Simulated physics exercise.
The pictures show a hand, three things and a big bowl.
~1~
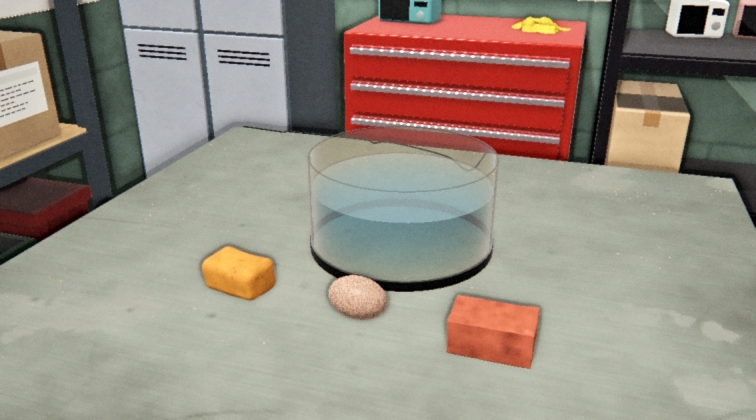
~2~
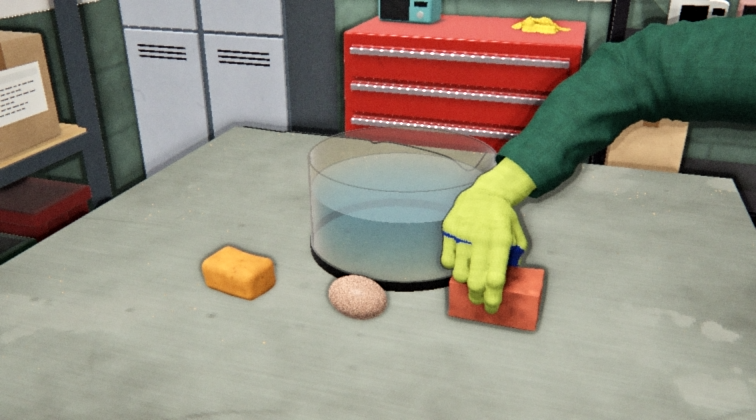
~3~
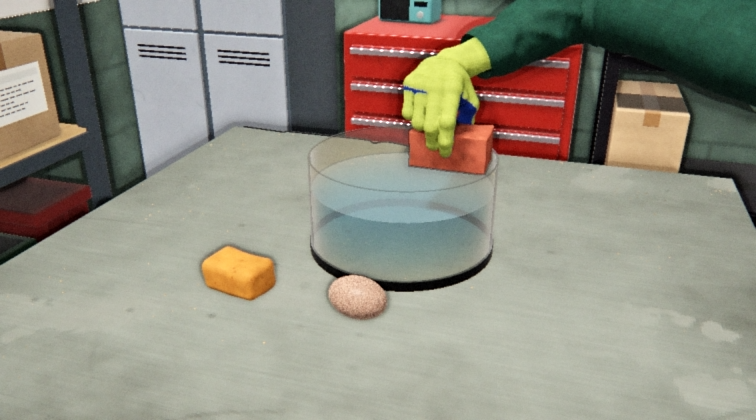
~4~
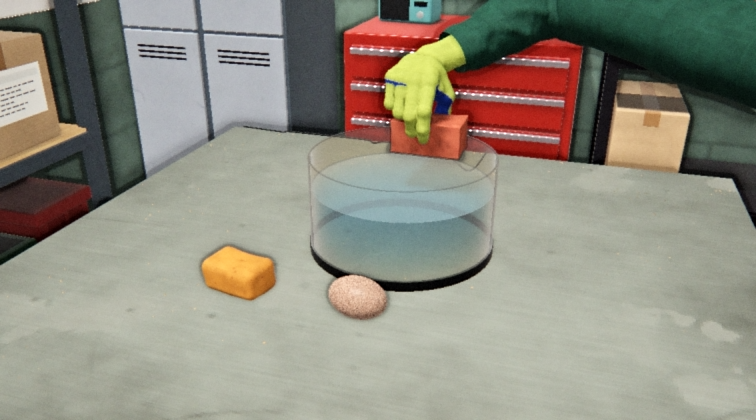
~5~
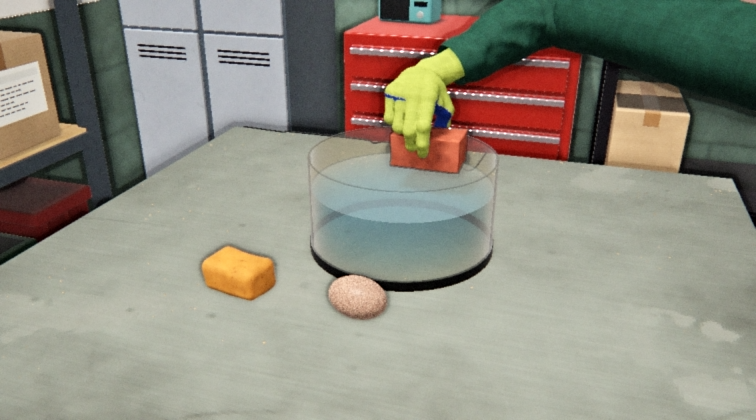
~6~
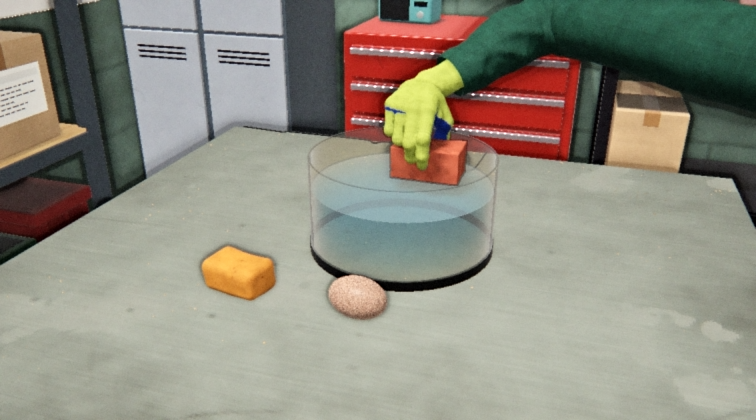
A gloved hand in a green sleeve picked up the reddish piece of brick from the right, carried it over the big clear bowl of water, and lowered it to just above the surface.
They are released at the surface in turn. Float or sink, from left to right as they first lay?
From the left: It floats, it sinks, it sinks.
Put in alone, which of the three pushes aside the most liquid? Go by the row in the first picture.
It is the one on the right.
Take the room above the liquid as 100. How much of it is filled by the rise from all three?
Near 18 in a hundred.
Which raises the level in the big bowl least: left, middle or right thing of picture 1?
It is the left object.
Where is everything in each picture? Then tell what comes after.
In the first picture, the row from the left; bread roll (239, 274); stone (358, 298); piece of brick (493, 331).
In the second picture, a hand picks up the piece of brick; piece of brick (496, 293); stone (358, 298).
In the third picture, it is carried over; piece of brick (452, 146); bread roll (239, 274).
In the fourth picture, it is above the big bowl; piece of brick (430, 134); stone (358, 298).
In the fifth picture, it comes down; piece of brick (429, 148); bread roll (239, 274).
In the sixth picture, it is just over the surface; bread roll (239, 274); stone (358, 298); piece of brick (429, 159).
A moment on, the piece of brick drops to the bottom.
Further on, the stone drops to the bottom.
When it is over, the bread roll stays afloat; afloat, bread roll.
